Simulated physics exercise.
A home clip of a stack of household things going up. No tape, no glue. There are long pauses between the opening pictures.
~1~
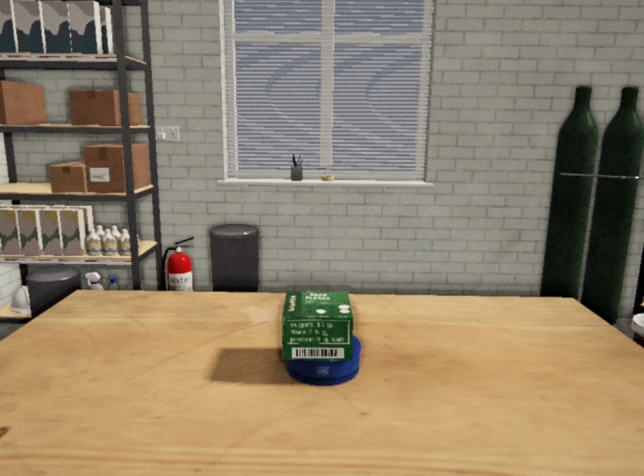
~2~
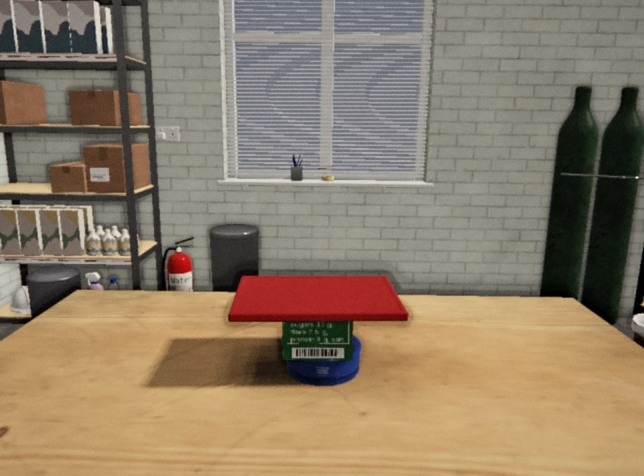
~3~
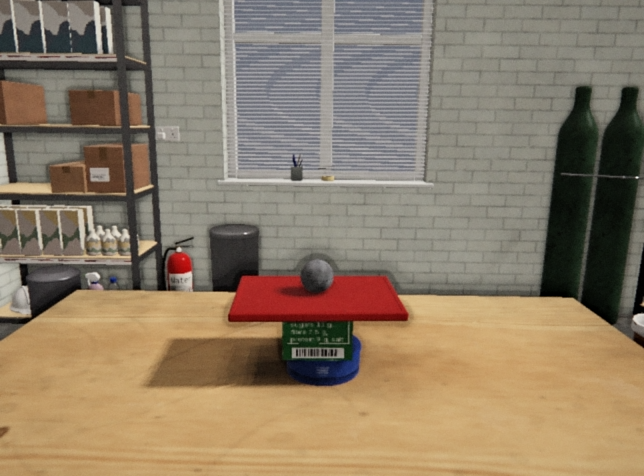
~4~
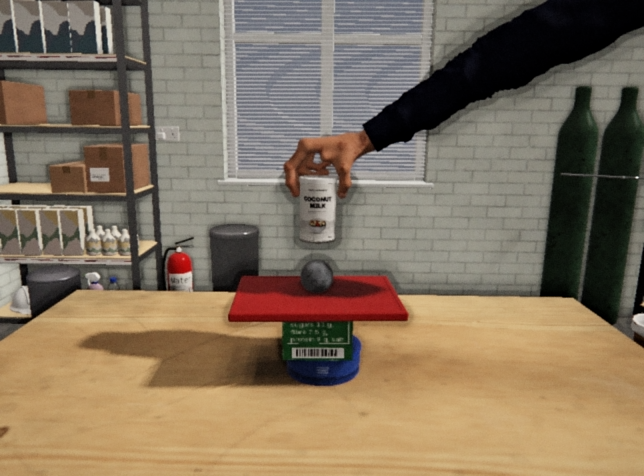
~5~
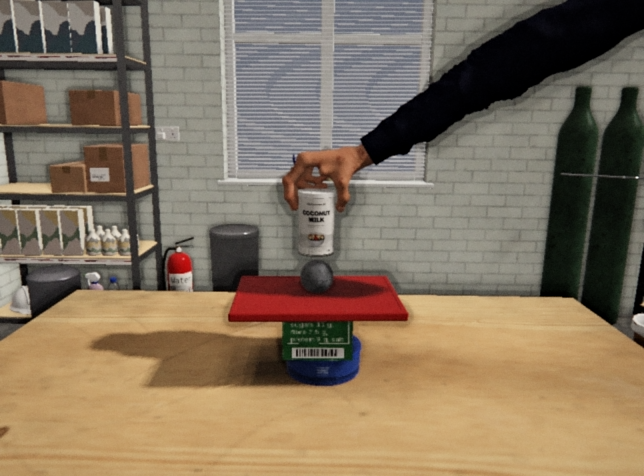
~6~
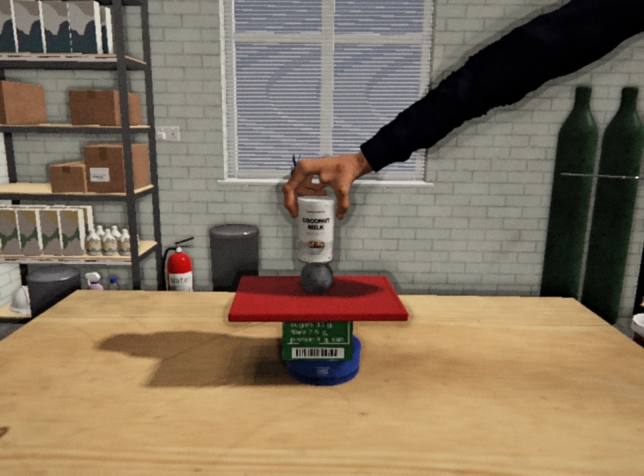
A dark-sleeved arm reaches in from the upper right over a wooden table, seen head-on in a grey brick room with shelves at left, a blinded window and green cylinders at right. A green box sits on a round blue object, and a red board appears on top, then a grey ball on it. The hand lowers a white tin slightly onto the ball and keeps holding it, the camera still.
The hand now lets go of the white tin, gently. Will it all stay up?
It gives way.
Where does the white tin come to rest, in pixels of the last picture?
Near (158, 354).
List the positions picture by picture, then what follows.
The last thing is not in view yet, in the first picture.
The last thing is not in view yet; green box (317, 324), in the second picture.
The last thing is not in view yet, in the third picture.
On its way; white tin (318, 209); green box (317, 324), in the fourth picture.
On its way; white tin (316, 222), in the fifth picture.
Set down, still held; white tin (316, 229); green box (317, 324), in the sixth picture.
Then, 0.80 s past the last view, white tin now fallen; red tray rocked 20° from its first pose; green box rocked 11° from its first pose.
Then, 1.00 s past the last view, red tray rocked 56° from its first pose; green box rocked 56° from its first pose; grey ball displaced well along.
Then, 1.30 s past the last view, grey ball now fallen; red tray rocked 48° from its first pose; green box rocked 48° from its first pose.
Finally, fallen, white tin and grey ball; down or leaning hard in the pile, red tray and green box; blue tub still in place. Final places as the last picture's camera would see them, white tin near (158, 354). The pile loses its balance.
